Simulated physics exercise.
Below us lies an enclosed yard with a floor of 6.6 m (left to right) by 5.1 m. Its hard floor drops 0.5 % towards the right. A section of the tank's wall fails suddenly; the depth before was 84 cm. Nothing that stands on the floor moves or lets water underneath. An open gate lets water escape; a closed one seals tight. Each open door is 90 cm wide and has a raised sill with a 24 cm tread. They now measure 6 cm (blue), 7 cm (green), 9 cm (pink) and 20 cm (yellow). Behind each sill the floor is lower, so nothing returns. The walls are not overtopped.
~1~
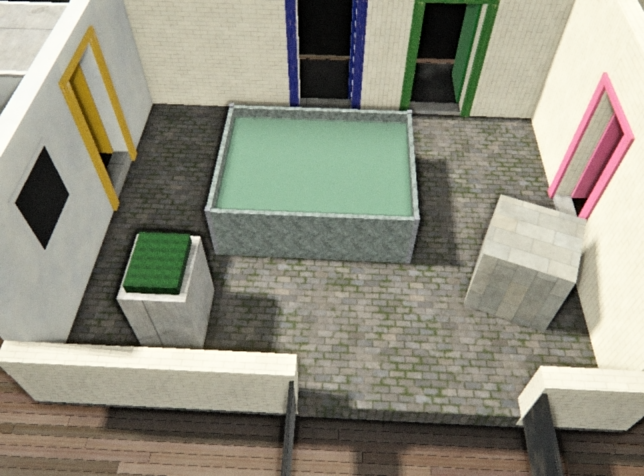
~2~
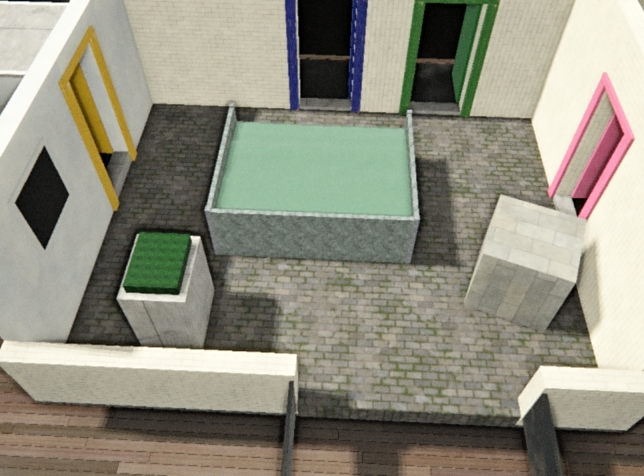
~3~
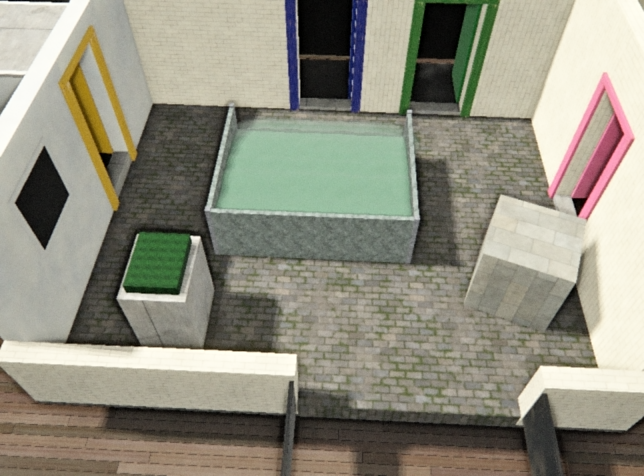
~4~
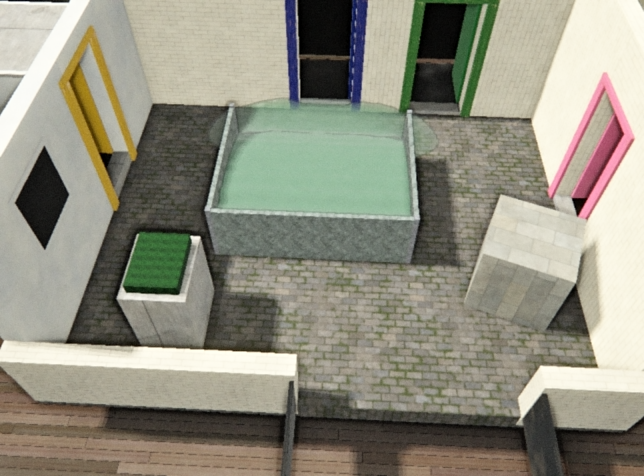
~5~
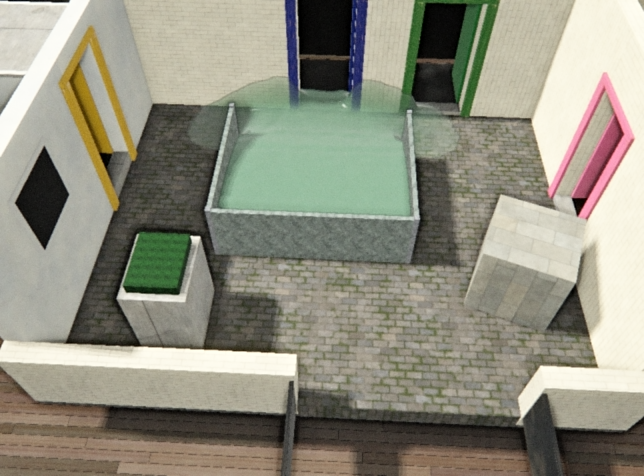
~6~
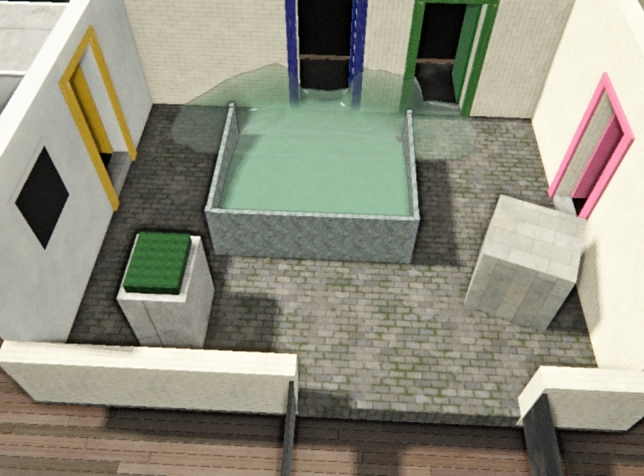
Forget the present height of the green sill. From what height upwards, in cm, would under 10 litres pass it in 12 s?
Close to 28 cm is just enough.
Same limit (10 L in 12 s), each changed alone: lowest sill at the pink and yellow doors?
Roughly 13.5 cm at pink and 12.0 cm at yellow.
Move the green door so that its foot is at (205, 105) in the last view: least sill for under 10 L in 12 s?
About 23 cm.
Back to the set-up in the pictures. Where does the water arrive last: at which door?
It is the pink one.
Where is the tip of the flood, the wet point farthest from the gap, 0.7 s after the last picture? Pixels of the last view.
At about (526, 120).
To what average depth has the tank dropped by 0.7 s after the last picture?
Some 38 cm.
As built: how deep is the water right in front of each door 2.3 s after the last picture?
Depths in cm: Blue 24, green 15, pink 12, yellow 17.
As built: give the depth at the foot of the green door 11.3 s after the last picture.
Roughly 10.0 cm deep.
Then, 0.7 s after the last picture water covers 25 % of the floor, deepest (59 cm) near (316, 125); 23 cm at the green door, 42 litres in over its 7 cm sill.
Then, 2.3 s after the last picture water covers 60 % of the floor, deepest (33 cm) near (163, 105); 15 cm at the green door, 138 litres in over its 7 cm sill.
Then, 11.3 s after the last picture water covers 100 % of the floor, deepest (11 cm) near (584, 346); 10 cm at the green door, 208 litres in over its 7 cm sill.
At the green door as built, the water peaked near 25 cm, by the last picture.
With a sill of 23 cm, 24 litres would have come in within the 12 s; with 31.5 cm, 5 litres. So under 10 litres takes about 28 cm.
